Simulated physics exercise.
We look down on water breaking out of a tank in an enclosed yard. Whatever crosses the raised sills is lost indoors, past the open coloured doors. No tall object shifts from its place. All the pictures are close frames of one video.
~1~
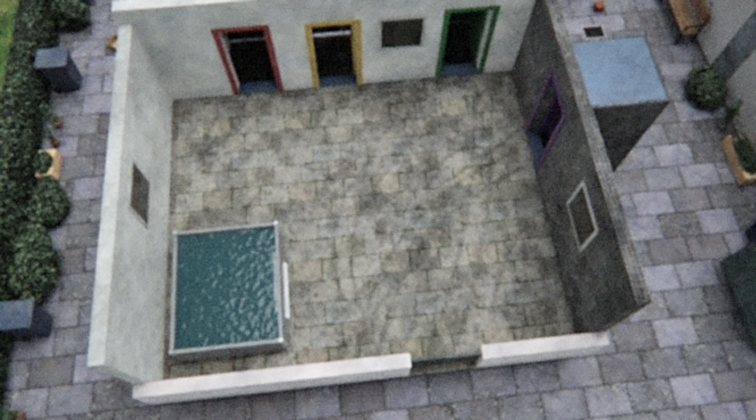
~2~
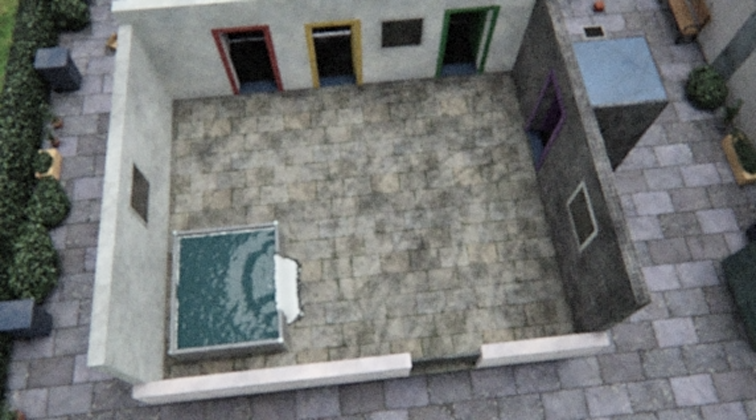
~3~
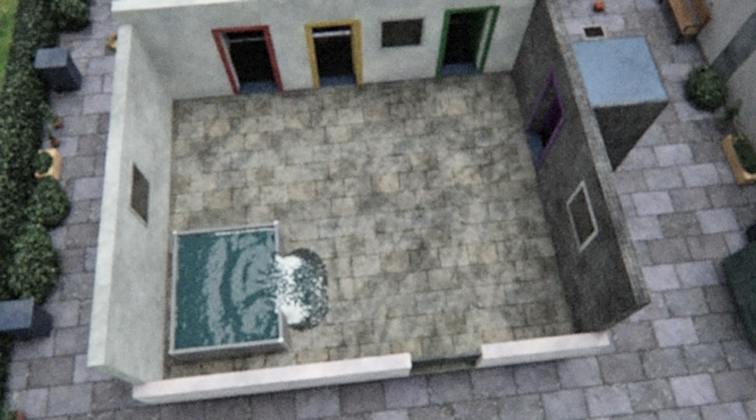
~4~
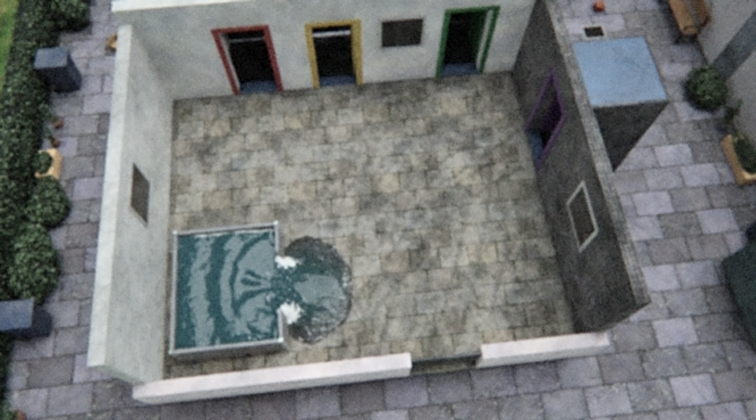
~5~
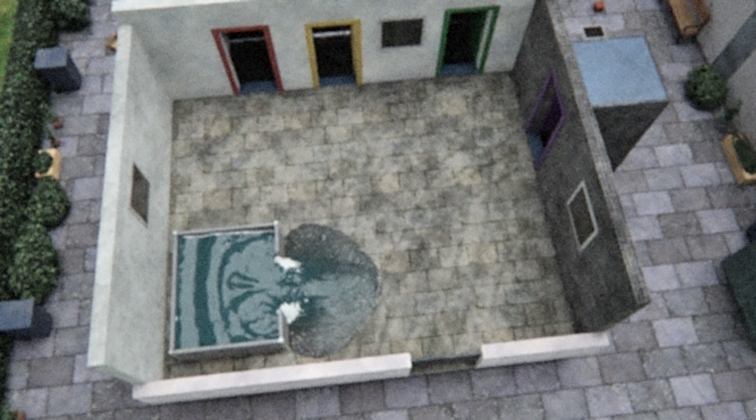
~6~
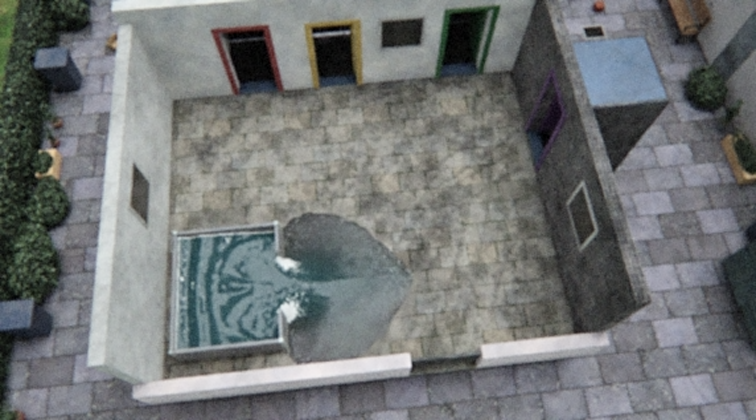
A walled, roofless yard with a pale stone floor is seen from high above, with red, yellow and green door surrounds along the far wall and a purple one in the dark right wall. A grey-rimmed tank of blue-green water sits at the lower left. Water bursts from the tank's right side and fans rightward across the paving, while the view stays still.
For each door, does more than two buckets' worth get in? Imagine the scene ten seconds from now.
At the end, the purple door does not exceed two buckets; the red door does not exceed two buckets; the green door does not exceed two buckets; the yellow door does not exceed two buckets.
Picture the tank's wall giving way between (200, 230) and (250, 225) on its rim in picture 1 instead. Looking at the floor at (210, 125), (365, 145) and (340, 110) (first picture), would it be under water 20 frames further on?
Going in your order, I'd say drenched, then drenched, then drenched.
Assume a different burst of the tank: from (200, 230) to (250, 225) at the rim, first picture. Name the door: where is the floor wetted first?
It would be the red door.
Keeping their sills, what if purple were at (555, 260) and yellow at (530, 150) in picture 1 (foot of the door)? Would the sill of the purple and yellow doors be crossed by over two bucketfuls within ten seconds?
Short version: The purple one tops the limit and the yellow one tops the limit.
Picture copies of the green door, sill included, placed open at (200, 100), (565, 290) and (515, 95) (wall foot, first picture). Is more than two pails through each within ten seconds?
The first new doorway comes up short, the second tops it, the third comes up short.
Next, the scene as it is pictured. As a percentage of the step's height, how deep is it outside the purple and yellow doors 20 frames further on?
Readings, in sequence: 140 percent and 0 percent.
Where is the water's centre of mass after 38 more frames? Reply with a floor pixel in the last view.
The balance point is around (408, 245).
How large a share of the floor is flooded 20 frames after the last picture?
About 55 per cent.
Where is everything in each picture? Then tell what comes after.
Still water in the water tank at (227, 286), in the first picture.
Water pours out at (280, 287) and has run to (296, 319), in the second picture.
Water pours out at (281, 287) and has run to (323, 313), in the third picture.
The front is at (349, 295), out from the gap at (281, 288), in the fourth picture.
The front is at (378, 287), out from the gap at (281, 287), in the fifth picture.
Water pours out at (281, 287) and has run to (408, 283), in the sixth picture.
A moment on, water covers 25 % of the floor; the purple door not reached, the red door not reached, the green door not reached, the yellow door not reached.
Next, water covers 45 % of the floor; the purple door not reached, the red door not reached, the green door not reached, the yellow door not reached.
Then, water covers 55 % of the floor; the purple door under two buckets in, the red door not reached, the green door not reached, the yellow door not reached.
Later, water covers 60 % of the floor; the purple door under two buckets in, the red door not reached, the green door wet at the sill, nothing in, the yellow door not reached.
In the end, water covers 85 % of the floor; the purple door under two buckets in, the red door wet at the sill, nothing in, the green door wet at the sill, nothing in, the yellow door under two buckets in.
